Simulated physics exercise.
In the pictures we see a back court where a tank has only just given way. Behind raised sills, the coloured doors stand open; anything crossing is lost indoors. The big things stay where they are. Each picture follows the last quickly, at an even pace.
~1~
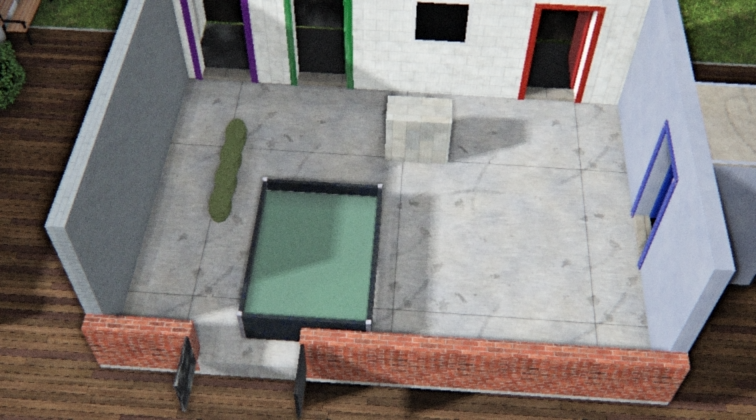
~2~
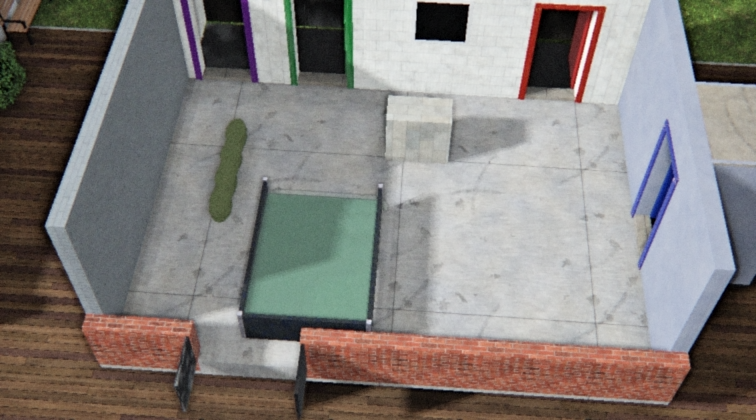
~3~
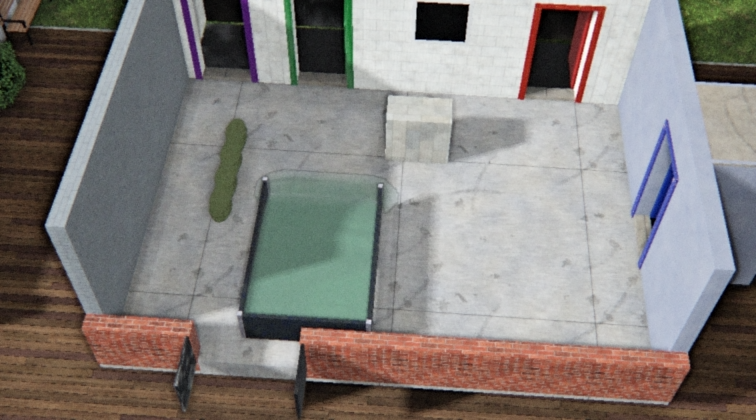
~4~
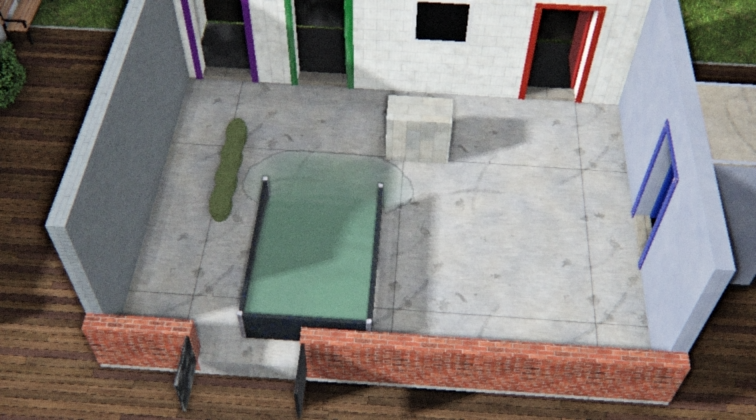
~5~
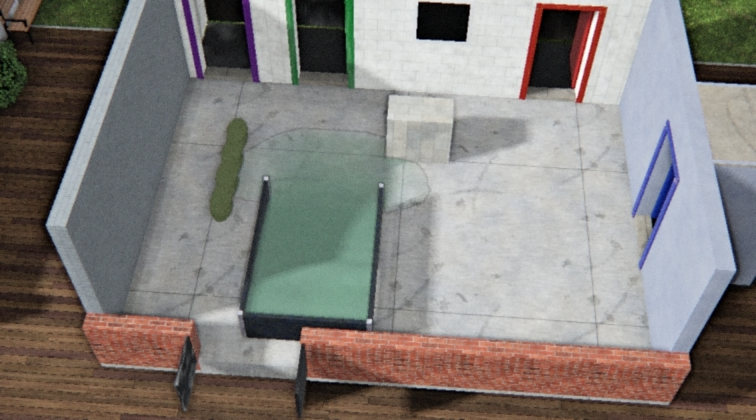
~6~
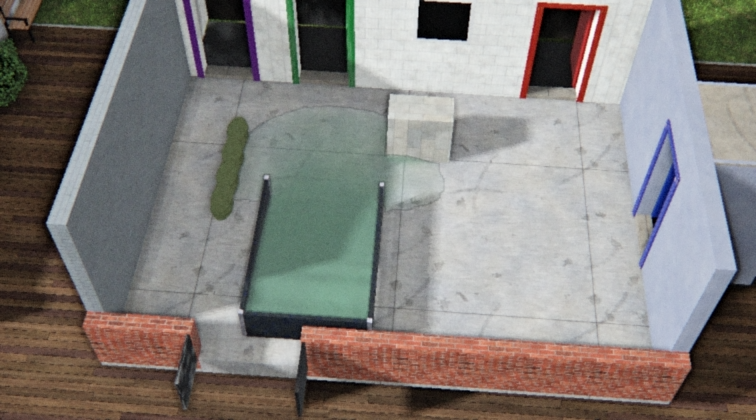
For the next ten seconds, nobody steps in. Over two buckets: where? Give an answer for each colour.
Blue door no, purple door yes, green door yes, red door no.
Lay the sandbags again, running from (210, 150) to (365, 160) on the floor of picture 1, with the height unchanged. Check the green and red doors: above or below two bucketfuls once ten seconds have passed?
The green one comes in below, while the red one comes in below.
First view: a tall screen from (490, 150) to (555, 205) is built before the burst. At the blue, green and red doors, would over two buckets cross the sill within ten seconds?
Taking them in turn, the blue one is spared, the green one is flooded and the red one is spared.
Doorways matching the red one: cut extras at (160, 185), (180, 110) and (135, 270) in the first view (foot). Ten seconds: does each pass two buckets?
Well, the first is below the limit, the next is above the limit, and the last is below the limit.
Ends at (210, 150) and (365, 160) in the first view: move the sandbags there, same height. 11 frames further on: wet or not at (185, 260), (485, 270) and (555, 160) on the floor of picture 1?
The three points come out untouched, untouched and soaked.
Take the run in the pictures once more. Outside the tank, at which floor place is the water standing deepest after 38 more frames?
Close to (614, 134).
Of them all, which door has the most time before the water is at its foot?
The door marked blue.
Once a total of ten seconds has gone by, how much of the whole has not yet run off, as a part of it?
About 82 %.
A moment on, water covers 25 % of the floor; the blue door not reached, the purple door not reached, the green door over two buckets in, the red door not reached.
Next, water covers 35 % of the floor; the blue door not reached, the purple door under two buckets in, the green door far over two buckets in, the red door not reached.
Then, water covers 55 % of the floor; the blue door wet at the sill, nothing in, the purple door over two buckets in, the green door far over two buckets in, the red door wet at the sill, nothing in.
Later, water covers 70 % of the floor; the blue door wet at the sill, nothing in, the purple door over two buckets in, the green door far over two buckets in, the red door wet at the sill, nothing in.
In the end, water covers 90 % of the floor; the blue door wet at the sill, nothing in, the purple door over two buckets in, the green door far over two buckets in, the red door under two buckets in.
